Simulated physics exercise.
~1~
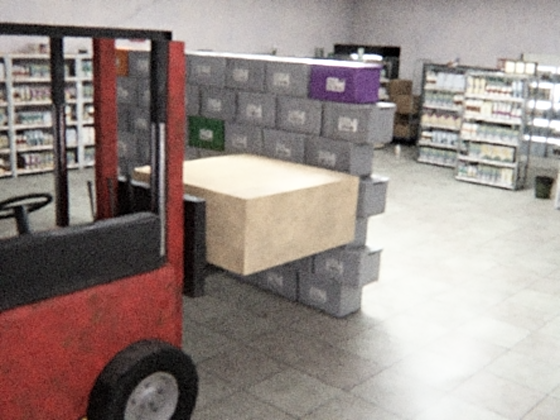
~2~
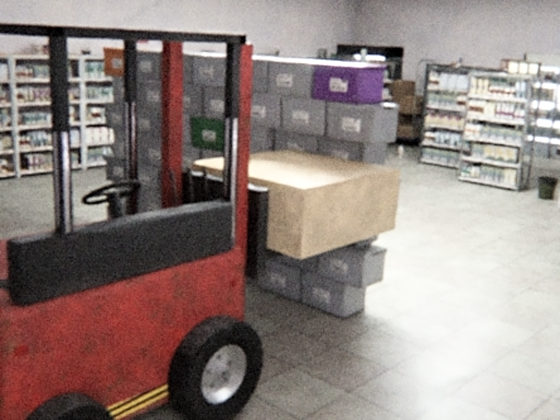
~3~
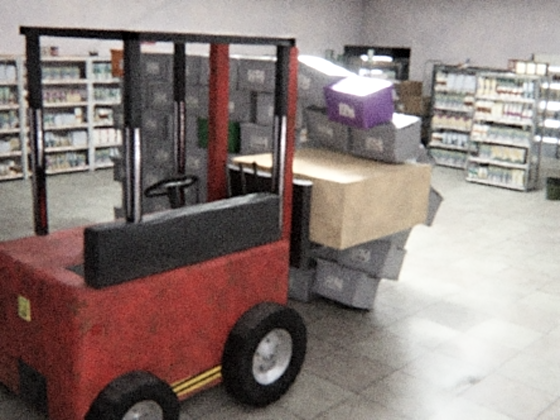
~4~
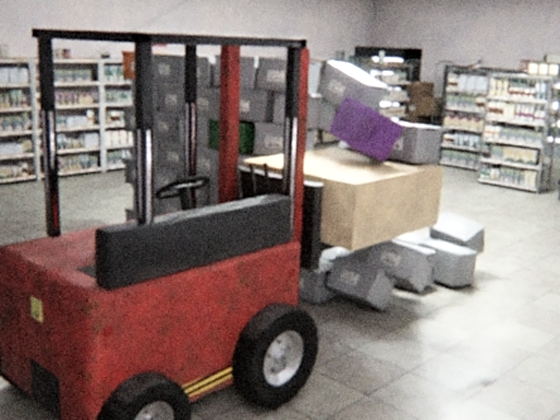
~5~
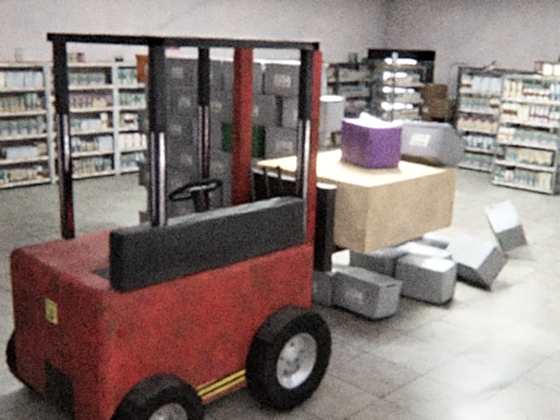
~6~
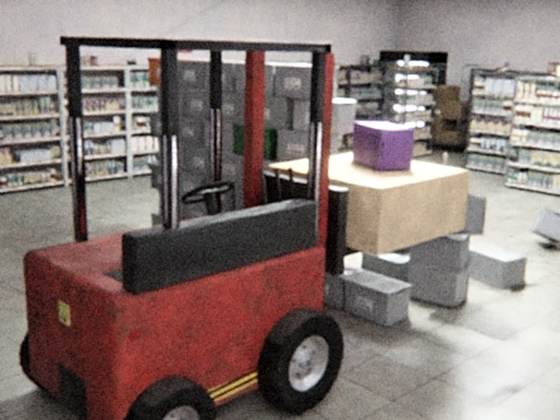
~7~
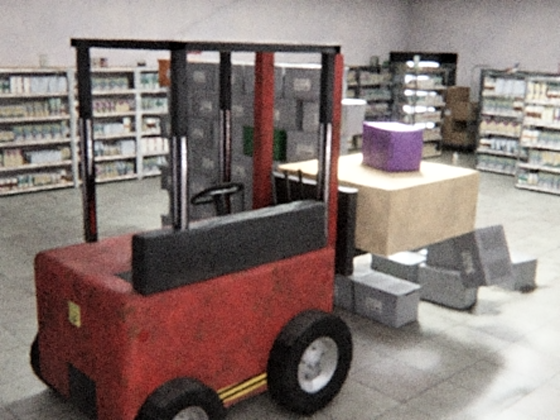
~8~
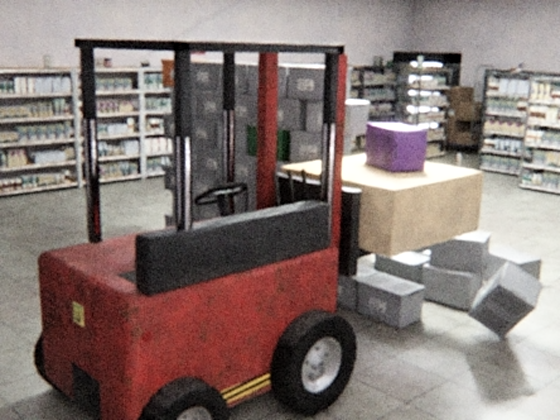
A red forklift with an empty seat area stands at left in a tiled shop, seen from behind and to one side, with stocked shelves along the far walls. It carries a large tan crate toward a free-standing wall of grey boxes that includes an orange, a green and a purple one. The forklift drives right and pushes the crate into the wall, whose right end bulges, tilts and breaks apart. Grey boxes tumble to the floor while the purple one tips over onto the crate. The forklift stops, and the last boxes settle beyond the crate, with the purple box resting on top and the left part of the wall still standing.
